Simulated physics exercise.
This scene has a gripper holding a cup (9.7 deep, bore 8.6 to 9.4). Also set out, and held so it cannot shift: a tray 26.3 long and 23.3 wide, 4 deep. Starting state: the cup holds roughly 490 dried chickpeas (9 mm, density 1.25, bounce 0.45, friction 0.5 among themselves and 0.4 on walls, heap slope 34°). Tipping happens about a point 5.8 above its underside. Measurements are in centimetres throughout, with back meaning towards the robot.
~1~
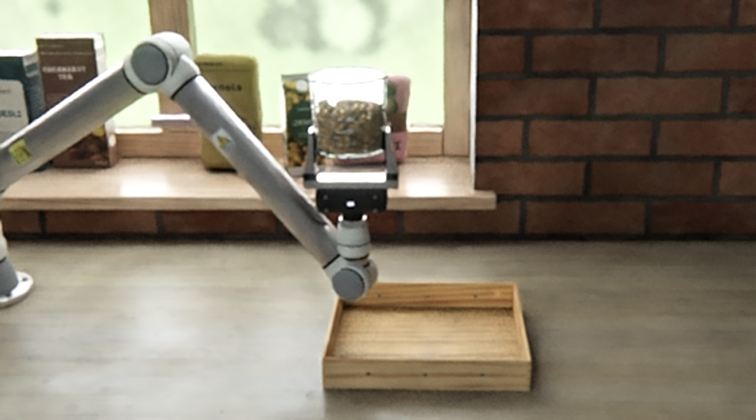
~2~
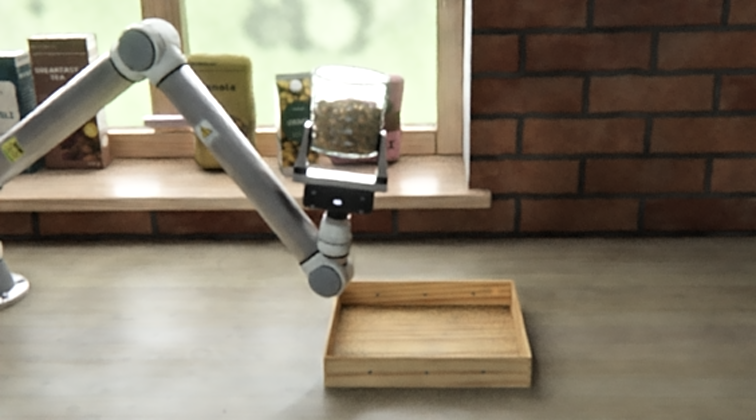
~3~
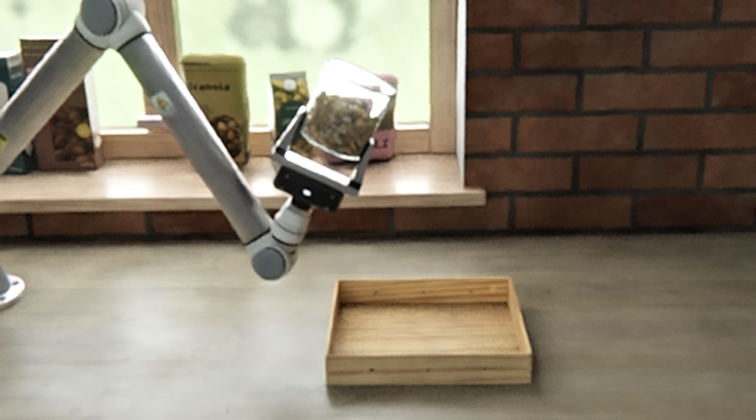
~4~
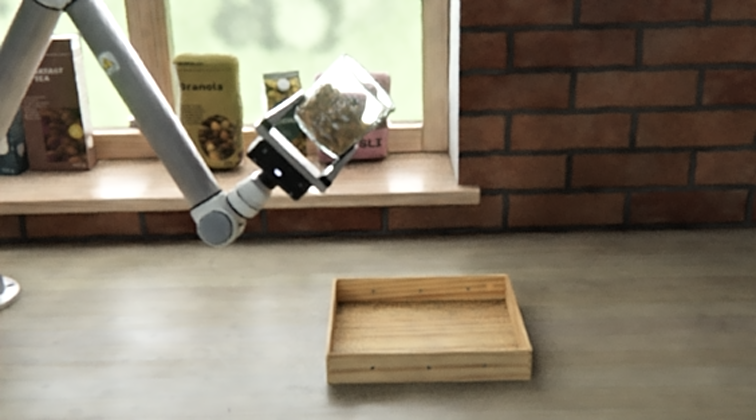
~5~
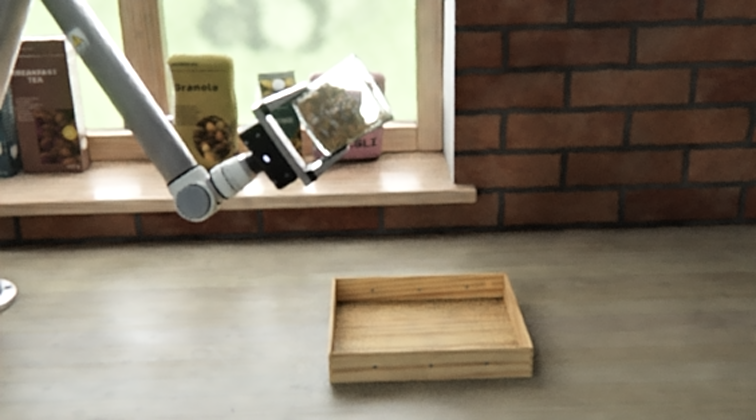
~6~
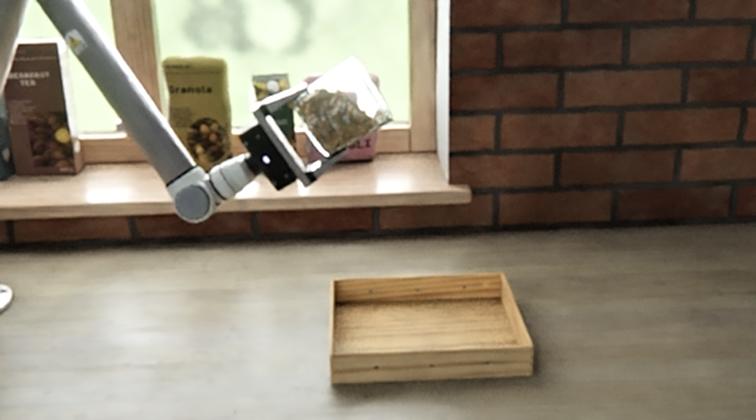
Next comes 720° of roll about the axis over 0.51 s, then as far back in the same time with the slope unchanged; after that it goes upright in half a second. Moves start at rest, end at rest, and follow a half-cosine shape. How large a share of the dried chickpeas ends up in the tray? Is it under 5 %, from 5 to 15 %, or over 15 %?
Under 5 %.
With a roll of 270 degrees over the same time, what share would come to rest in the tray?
I'd expect some 0 per cent.
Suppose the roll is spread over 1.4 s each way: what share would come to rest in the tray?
It would come to close to 0 per cent.
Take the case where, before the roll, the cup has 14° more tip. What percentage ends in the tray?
10 %.
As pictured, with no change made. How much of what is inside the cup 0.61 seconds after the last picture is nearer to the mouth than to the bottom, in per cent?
Around 30 percent.
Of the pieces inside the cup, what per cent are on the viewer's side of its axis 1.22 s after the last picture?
50 per cent or thereabouts.
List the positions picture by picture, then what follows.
Cup middle at (349, 113), upright; upper third of the load around (348, 112), from x 320 to 380, top at y 100; 486 in the cup, in the first picture.
Cup middle at (348, 112), tipped 8°; upper third of the load around (344, 111), from x 315 to 380, top at y 100, in the second picture.
Cup middle at (345, 111), tipped 27°; upper third of the load around (334, 108), from x 305 to 375, top at y 90, in the third picture.
Cup middle at (342, 108), tipped 47°; upper third of the load around (328, 101), from x 300 to 370, top at y 85, in the fourth picture.
Cup middle at (342, 107), tipped 59°; upper third of the load around (328, 99), from x 300 to 365, top at y 80, in the fifth picture.
Cup middle at (341, 108), tipped 59°; upper third of the load around (326, 103), from x 300 to 375, top at y 90; 486 in the cup, in the sixth picture.
Then, 0.61 s later, tipped 59°, highest piece 38 above the table; 485 in the cup, 1 in the tray.
Then, 1.22 s later, tipped 39°, highest piece 36 above the table; 473 in the cup, 6 in the tray, 3 on the table or floor, 4 in flight or on a rim.
Then, 1.72 s later, upright, highest piece 38 above the table; 473 in the cup, 8 in the tray, 5 on the table or floor.
Then, 2.42 s later, upright, highest piece 38 above the table; 473 in the cup, 8 in the tray, 5 on the table or floor.
At rest, 473 in the cup, 8 in the tray, 5 on the table or floor. That is 2 % in the tray.
